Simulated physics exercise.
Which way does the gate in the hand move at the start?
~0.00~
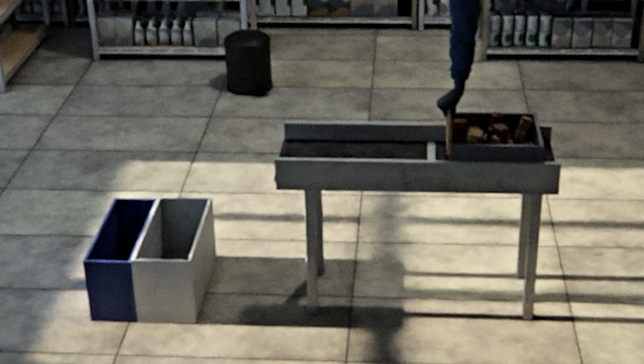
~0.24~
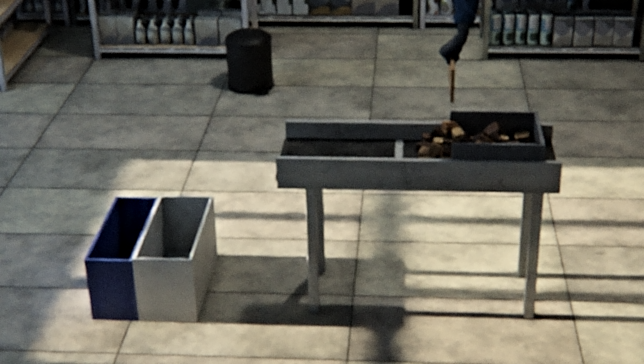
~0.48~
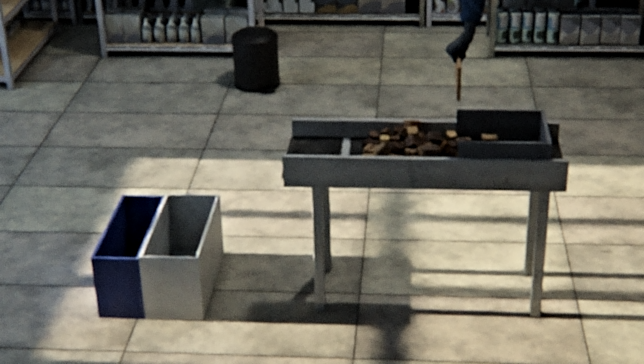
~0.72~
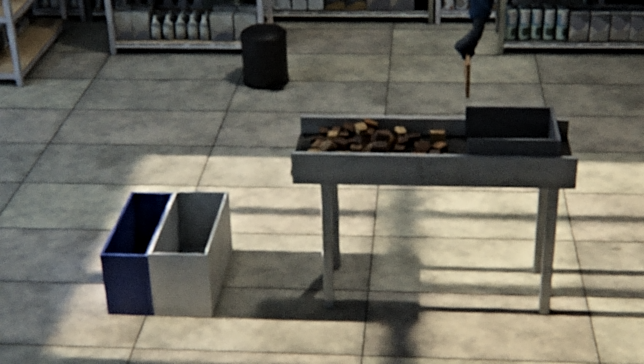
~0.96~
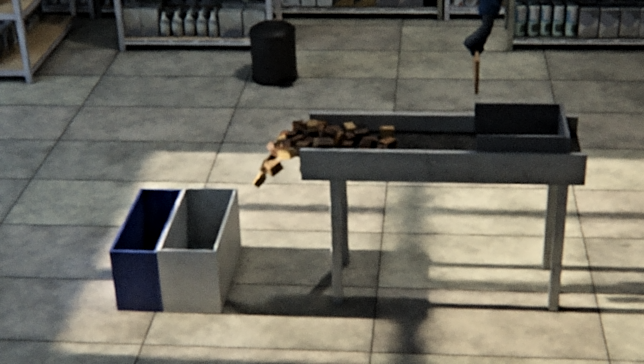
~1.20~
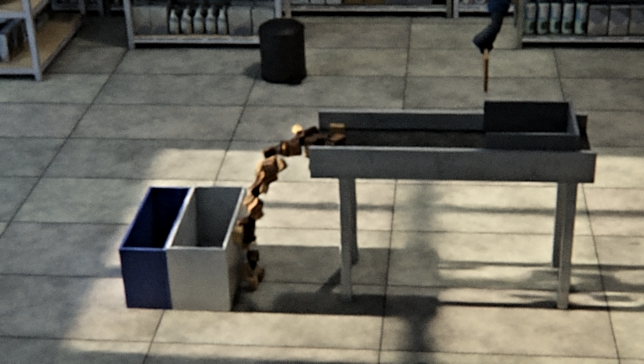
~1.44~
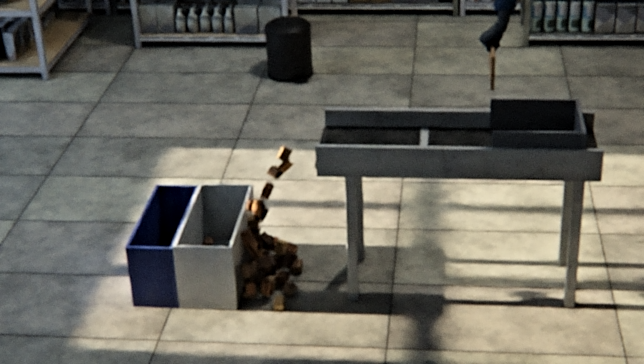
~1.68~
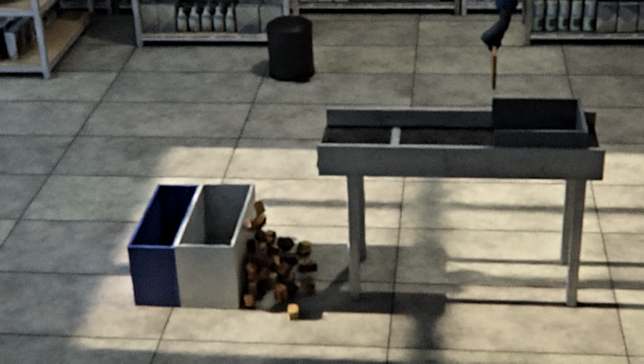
The gate moves up, lifted by the hand out of the way of the blocks.
